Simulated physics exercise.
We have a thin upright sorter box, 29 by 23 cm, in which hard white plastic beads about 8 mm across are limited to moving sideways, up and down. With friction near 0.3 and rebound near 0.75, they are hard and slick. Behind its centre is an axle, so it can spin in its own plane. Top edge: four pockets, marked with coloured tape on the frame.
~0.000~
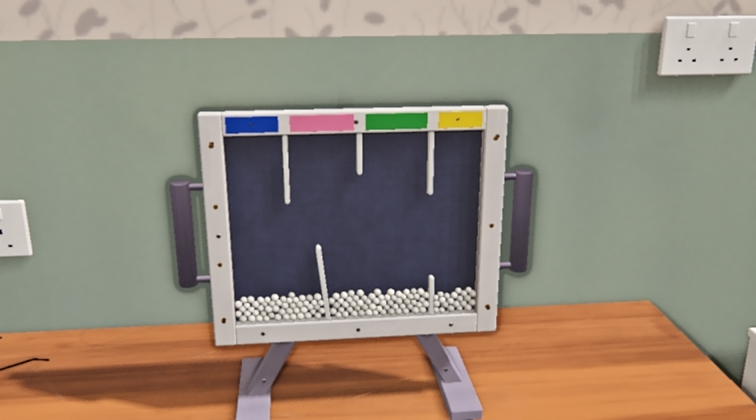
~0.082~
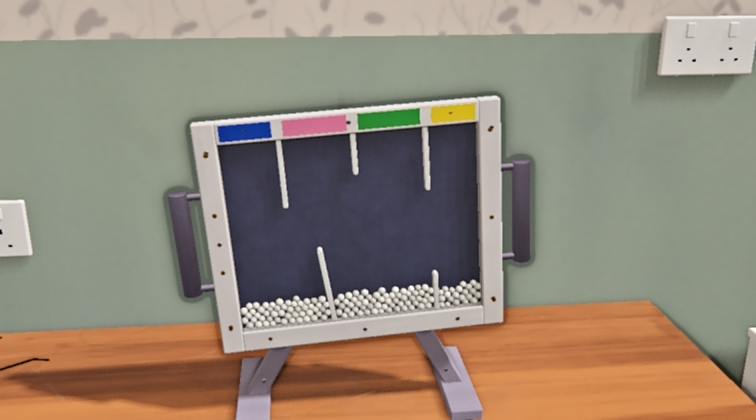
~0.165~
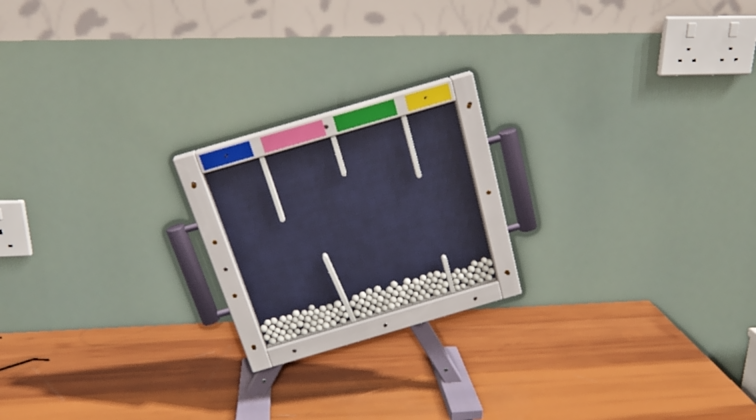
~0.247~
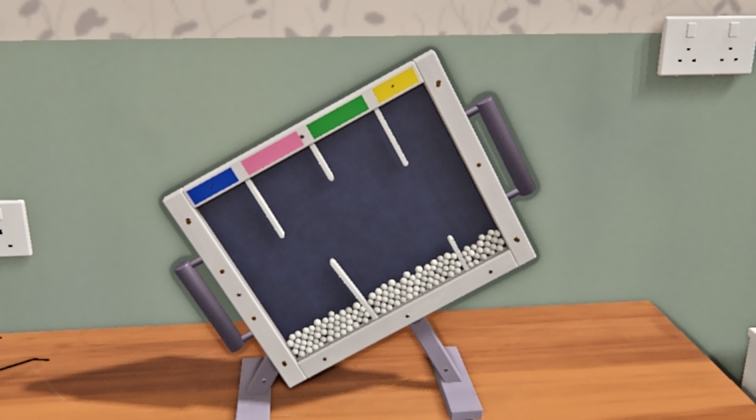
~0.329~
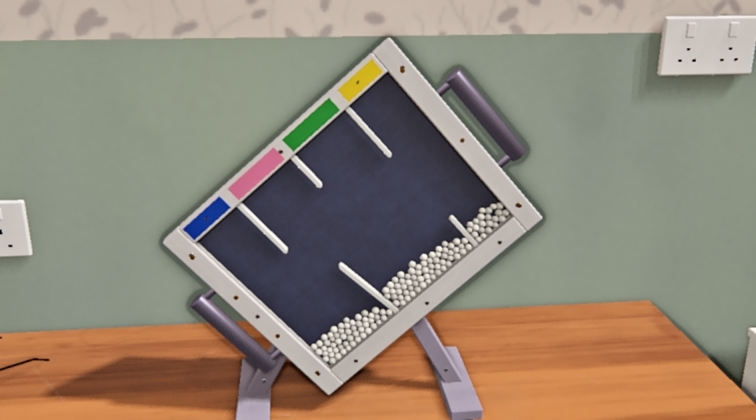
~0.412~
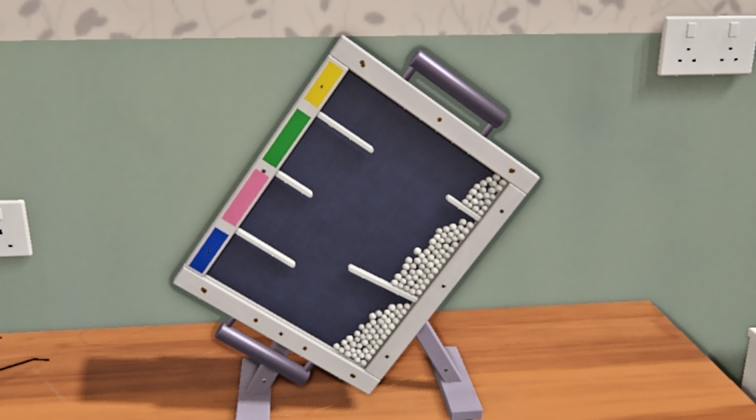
A framed box of white beads turns steadily anticlockwise, its beads shifting into sloping piles.
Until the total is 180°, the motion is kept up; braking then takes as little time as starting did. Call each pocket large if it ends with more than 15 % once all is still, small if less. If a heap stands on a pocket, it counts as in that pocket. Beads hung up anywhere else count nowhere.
Pink pocket: Large; yellow pocket: Small; blue pocket: Large; green pocket: Small.
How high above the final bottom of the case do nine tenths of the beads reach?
I'd put it at close to 5 centimetres.
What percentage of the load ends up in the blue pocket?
Around 40 percent.
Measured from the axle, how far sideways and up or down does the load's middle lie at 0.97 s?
It sits about 2 cm right and about 8 cm below the axle.
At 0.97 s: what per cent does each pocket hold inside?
Pink pocket: 25; yellow pocket: 0; blue pocket: 30; green pocket: 5.
By 0.97 s it has turned 142°, the beads' middle is 2 cm right of and 8 cm below the axle; inside pockets, pink 25 %, blue 30 %, green 5 %.
By 1.28 s it has turned 180°, the beads' middle is 6 cm right of and 9 cm below the axle; inside pockets, pink 40 %, yellow 5 %, blue 40 %, green 10 %.
At rest by 2.2 s, pink 45 %, yellow 5 %, blue 40 %, green 10 %.
